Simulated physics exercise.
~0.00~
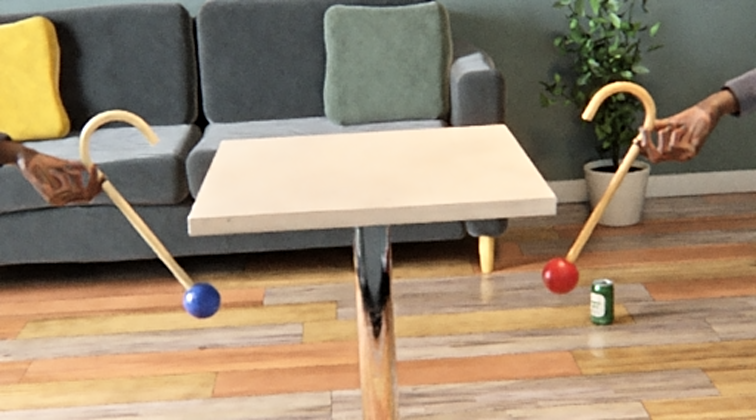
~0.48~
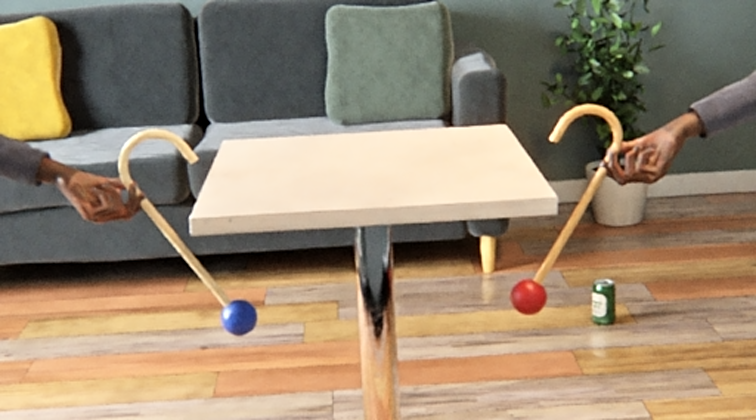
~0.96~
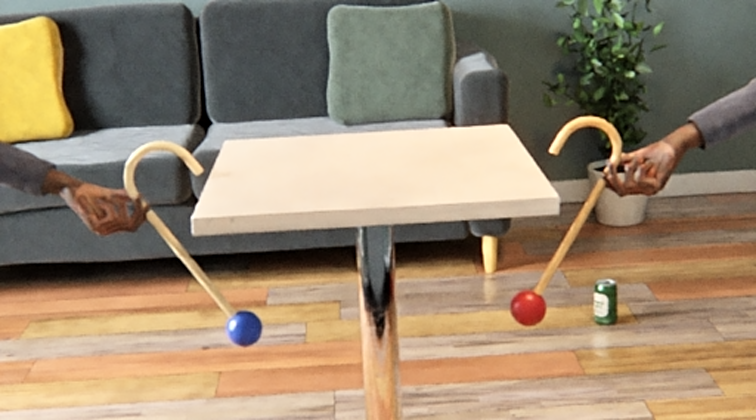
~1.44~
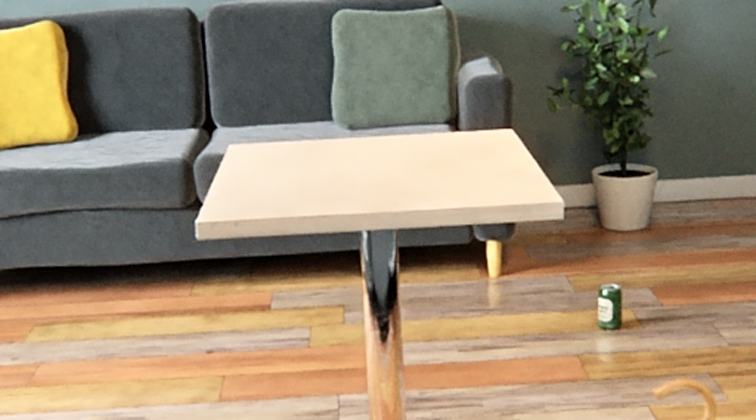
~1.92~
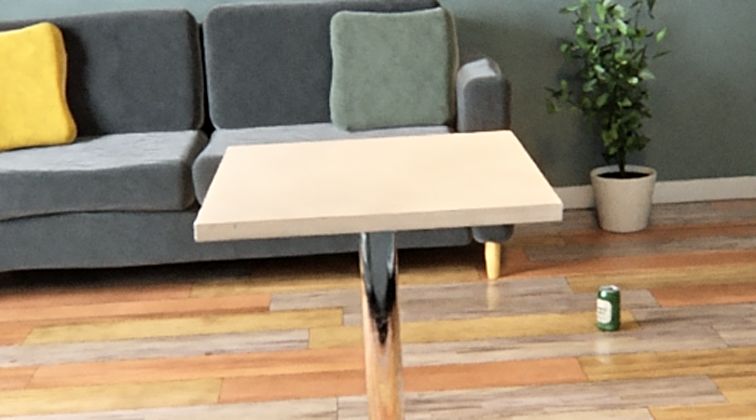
In a living room with a gray sofa, a leafy potted plant and a green can on the wooden floor, a pale table stands on a shiny metal leg. From either side, a hand holds a curved-handled wooden stick, the left one tipped with a blue ball and the right one with a red ball. The hands move both sticks inward toward the table's edges, then lower them slightly. Next, both hands are gone, and only a curved handle shows low at the right. Finally, it drops from sight too, leaving the tabletop bare.
